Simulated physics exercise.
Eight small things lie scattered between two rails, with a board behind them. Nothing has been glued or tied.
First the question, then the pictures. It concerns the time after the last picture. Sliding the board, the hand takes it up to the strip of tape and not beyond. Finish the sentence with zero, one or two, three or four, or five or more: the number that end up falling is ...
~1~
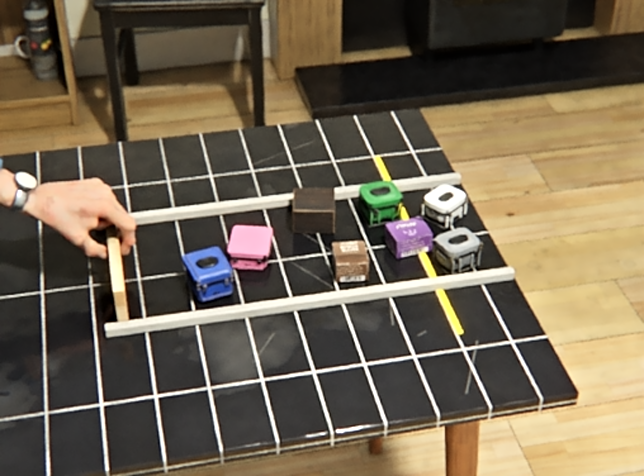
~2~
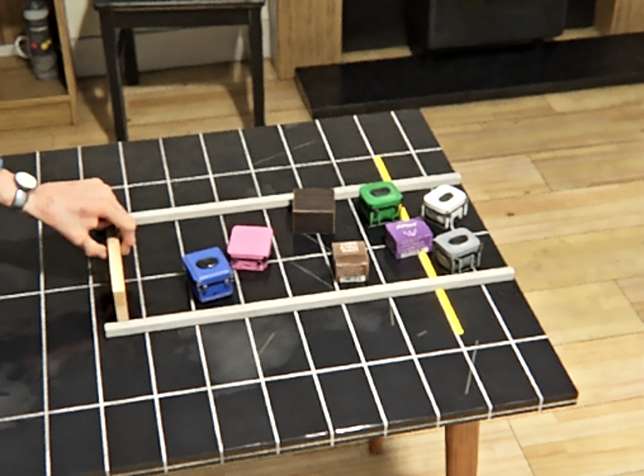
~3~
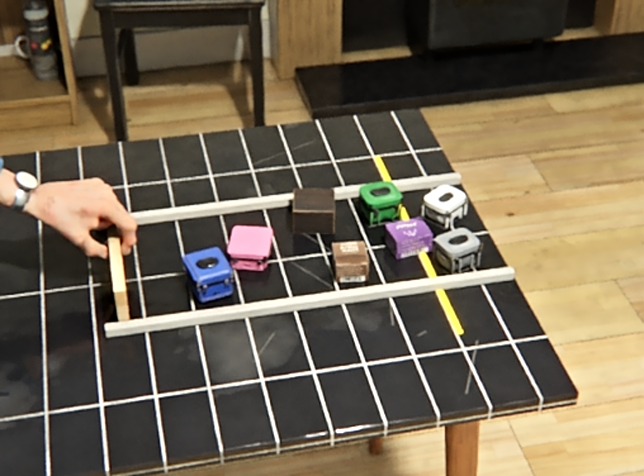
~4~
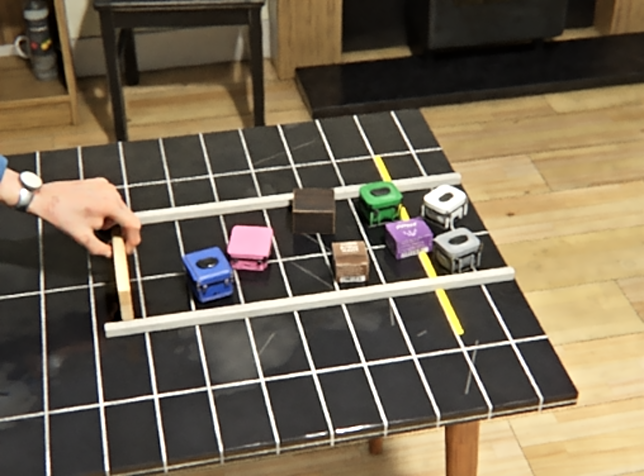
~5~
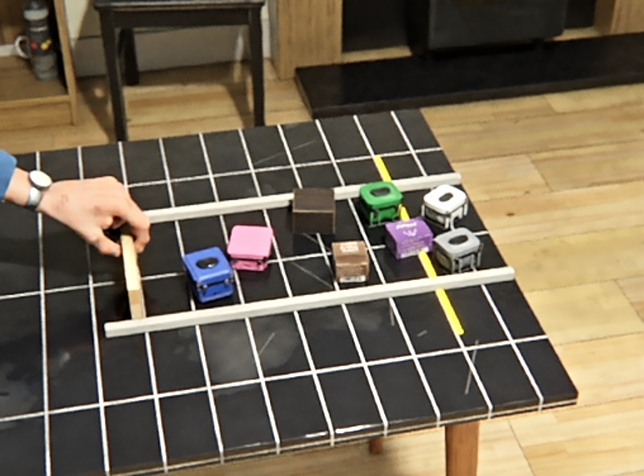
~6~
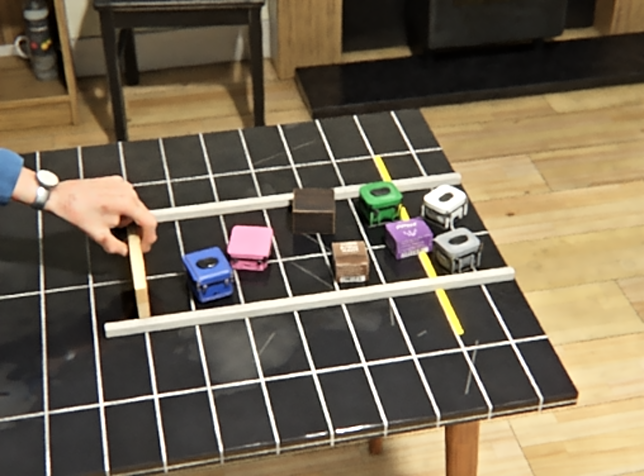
The number that end up falling is one or two.
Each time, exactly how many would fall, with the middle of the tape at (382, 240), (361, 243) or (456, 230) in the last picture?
Floor tally per try: 0 / 0 / 5.
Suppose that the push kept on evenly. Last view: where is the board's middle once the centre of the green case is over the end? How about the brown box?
The middle would be close to (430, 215) and then close to (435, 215).
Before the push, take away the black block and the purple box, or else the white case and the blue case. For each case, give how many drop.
1 for the first case, 0 for the second.
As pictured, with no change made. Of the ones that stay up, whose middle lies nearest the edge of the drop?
White case.
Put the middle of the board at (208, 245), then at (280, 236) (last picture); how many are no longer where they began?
1 and 3.
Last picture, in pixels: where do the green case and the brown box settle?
Look around (452, 184) for the first and around (481, 253) for the second.
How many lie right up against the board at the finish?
Contact count: 3.
Soon after, none off yet; white case at rest near (445, 207); grey case at rest near (457, 251); purple box at rest near (409, 238).
At rest, the number that fall off is one or two; fallen, grey case.
